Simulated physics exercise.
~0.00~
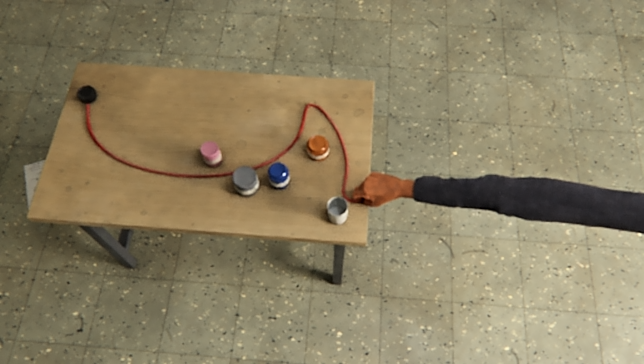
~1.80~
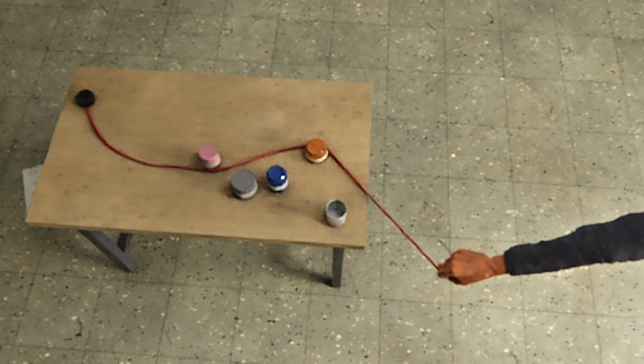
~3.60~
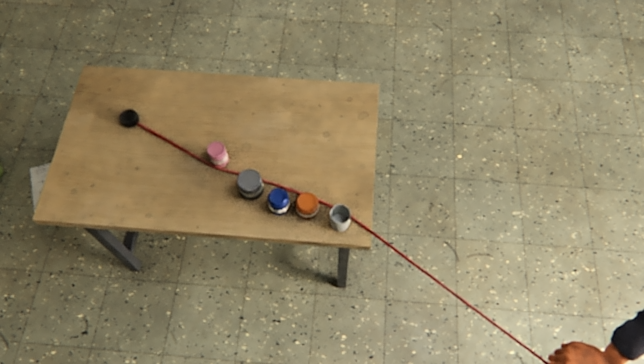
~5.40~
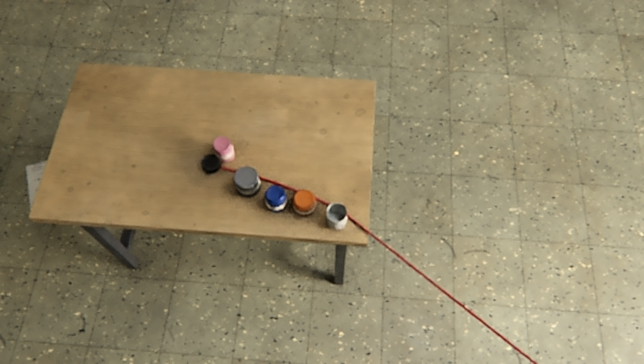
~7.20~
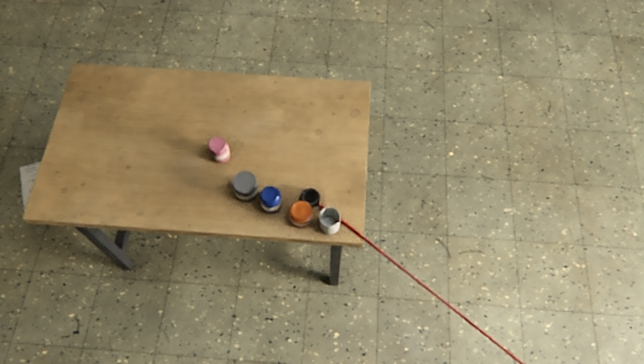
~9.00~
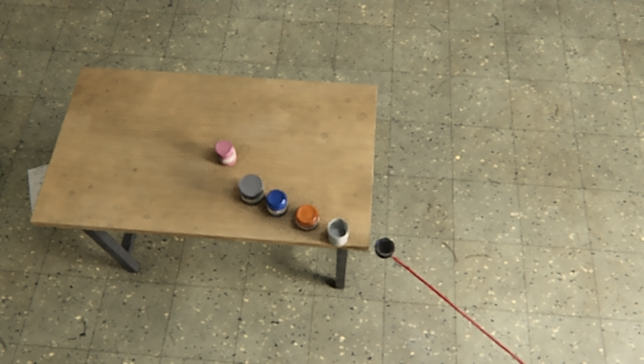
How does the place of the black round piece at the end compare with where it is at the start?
At the start it sits near the far left corner of the table, but by the end it is off the tabletop, just beyond the front right corner.
